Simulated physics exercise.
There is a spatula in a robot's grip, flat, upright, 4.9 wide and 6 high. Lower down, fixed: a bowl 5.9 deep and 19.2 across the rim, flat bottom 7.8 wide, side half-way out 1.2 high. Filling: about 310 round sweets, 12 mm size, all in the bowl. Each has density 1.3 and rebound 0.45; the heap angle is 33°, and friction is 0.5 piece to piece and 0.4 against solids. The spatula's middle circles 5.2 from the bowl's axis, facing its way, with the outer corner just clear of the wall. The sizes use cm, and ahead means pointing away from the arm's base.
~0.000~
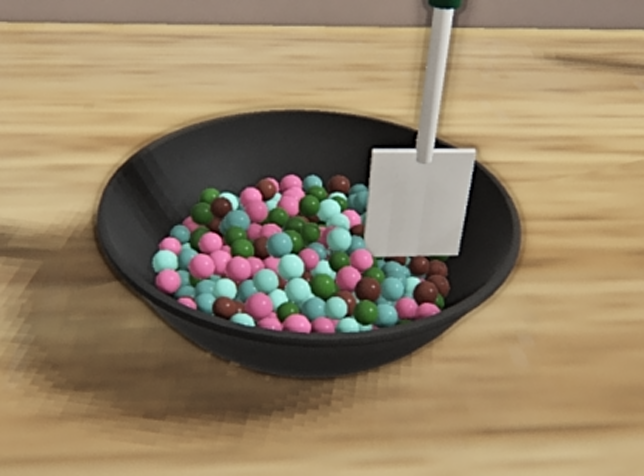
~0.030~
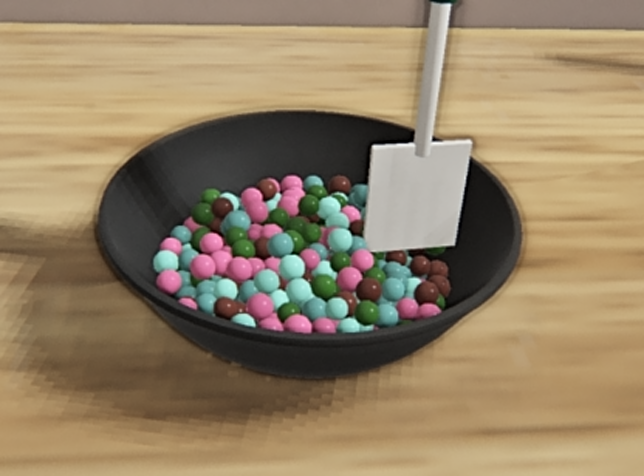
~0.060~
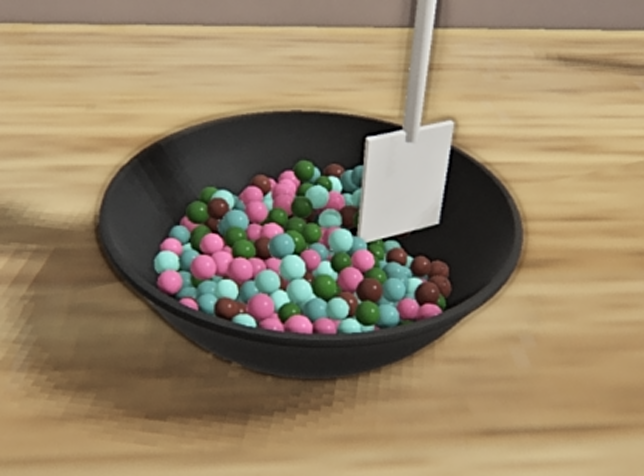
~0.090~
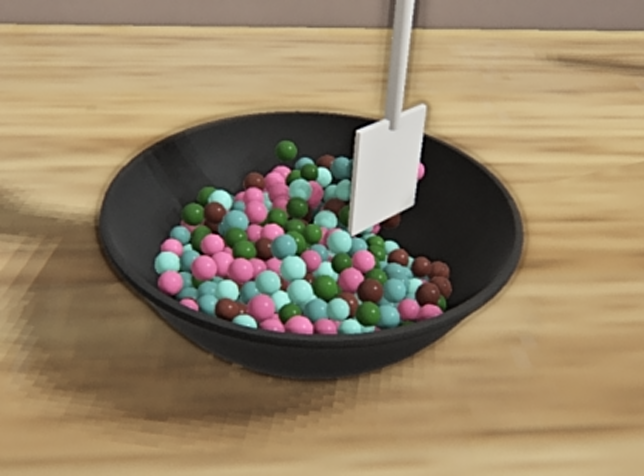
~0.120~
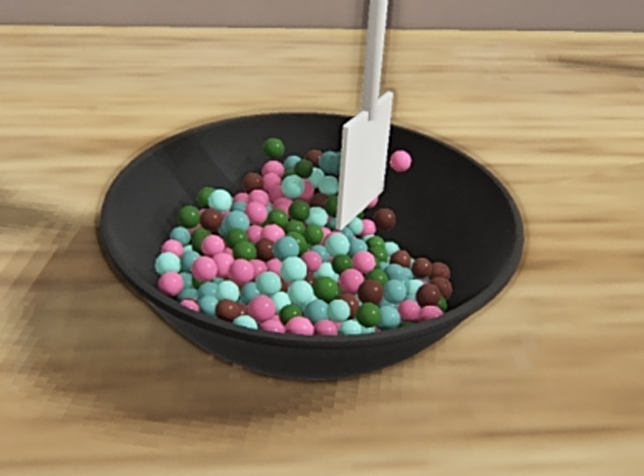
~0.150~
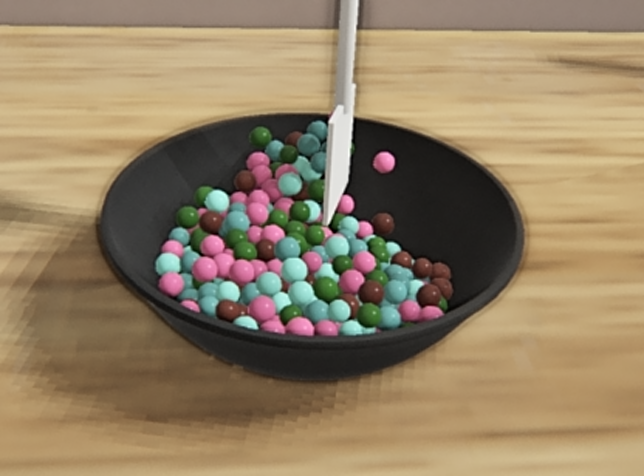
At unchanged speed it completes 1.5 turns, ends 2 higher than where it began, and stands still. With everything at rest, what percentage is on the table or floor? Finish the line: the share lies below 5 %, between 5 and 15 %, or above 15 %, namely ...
... between 5 and 15 %.
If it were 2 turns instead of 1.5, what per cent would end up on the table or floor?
I'd reckon near 10 per cent.
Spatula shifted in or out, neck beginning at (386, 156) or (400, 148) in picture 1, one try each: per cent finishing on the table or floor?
Close to 5 per cent for the first and close to 10 per cent for the second.
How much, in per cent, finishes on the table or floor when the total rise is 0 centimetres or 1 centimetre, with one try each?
Around 20 percent, then 20 percent.
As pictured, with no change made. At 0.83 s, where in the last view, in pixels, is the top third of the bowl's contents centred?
About (319, 233).
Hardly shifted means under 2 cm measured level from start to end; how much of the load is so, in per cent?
About 50 %.
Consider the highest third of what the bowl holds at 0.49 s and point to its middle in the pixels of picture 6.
The top third is centred near (319, 307) in the last picture.
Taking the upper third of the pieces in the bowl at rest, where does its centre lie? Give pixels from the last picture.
The centre sits around (313, 238) in the last picture.
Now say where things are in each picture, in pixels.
In the first picture, spatula neck at (428, 122), 0° round; upper third of the load around (293, 251), from x 165 to 440, top at y 185; 311 in the bowl.
In the second picture, spatula neck at (426, 115), 6° round; upper third of the load around (295, 249), from x 165 to 440, top at y 185.
In the third picture, spatula neck at (414, 102), 22° round; upper third of the load around (295, 241), from x 165 to 440, top at y 170.
In the fourth picture, spatula neck at (395, 90), 38° round; upper third of the load around (294, 239), from x 170 to 440, top at y 150.
In the fifth picture, spatula neck at (372, 81), 54° round; upper third of the load around (293, 239), from x 170 to 440, top at y 150.
In the sixth picture, spatula neck at (344, 75), 70° round; upper third of the load around (287, 238), from x 170 to 440, top at y 120; 311 in the bowl.
By 0.49 s, 254° round, highest piece 8 above the table; 295 in the bowl, 12 on the table or floor, 4 in flight or on the tool.
By 0.83 s, 77° round, highest piece 6 above the table; 285 in the bowl, 26 on the table or floor.
By 1.20 s, 180° round, highest piece 5 above the table; 284 in the bowl, 27 on the table or floor.
By 1.90 s, 180° round, highest piece 5 above the table; 284 in the bowl, 27 on the table or floor.
Final count, 284 in the bowl, 27 on the table or floor. That is 9 % on the table or floor.
